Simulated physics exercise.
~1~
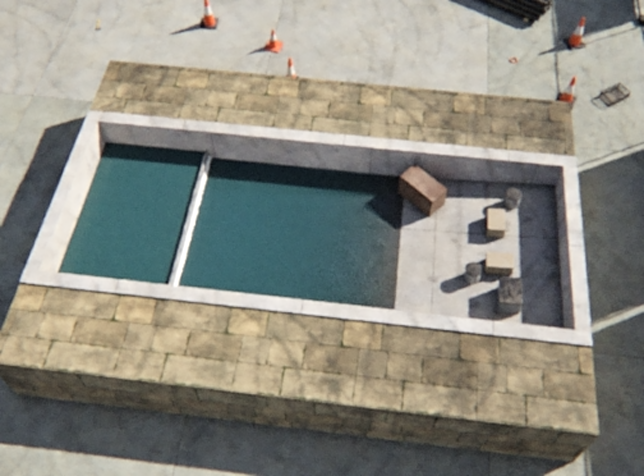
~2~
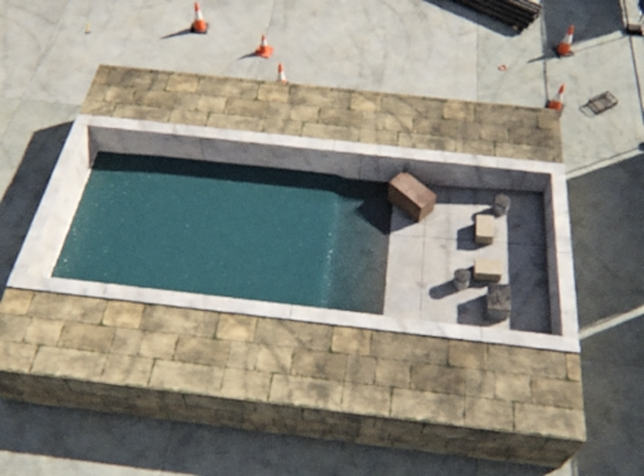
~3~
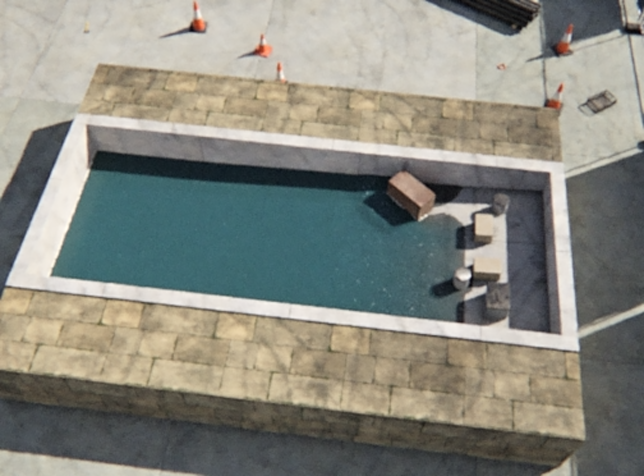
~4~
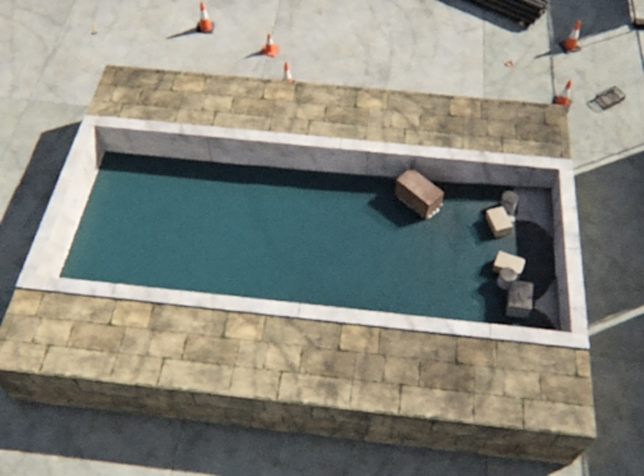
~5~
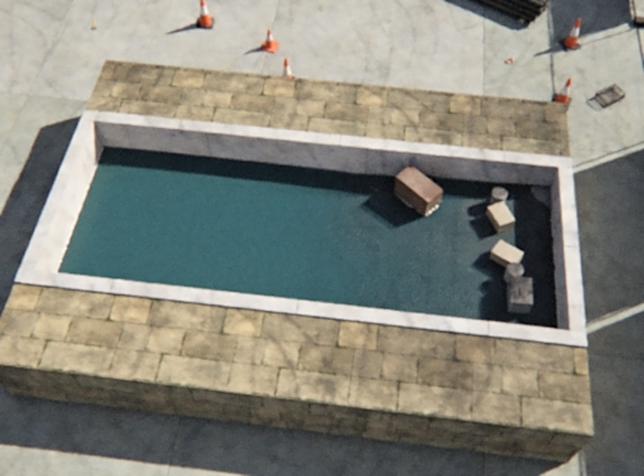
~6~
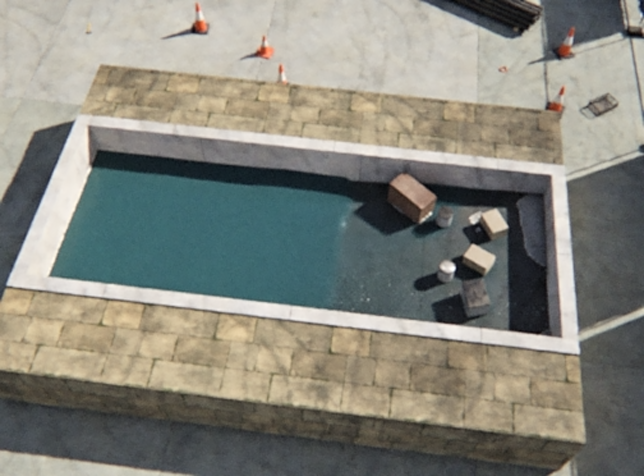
A long basin with pale inner walls and tan stone blocks along its sides sits on grey concrete, seen from high above, with orange cones behind it. Teal water fills the left and middle, held by a thin white barrier, while a reddish-brown box and smaller tan and grey objects stand on the dry right end. The barrier disappears and the water spreads right, reaching the brown box and then the smaller pieces. These shift slightly right and begin to turn. Finally, shallow water covers much of the right end, and several small pieces have drifted back left, scattered near the brown box.
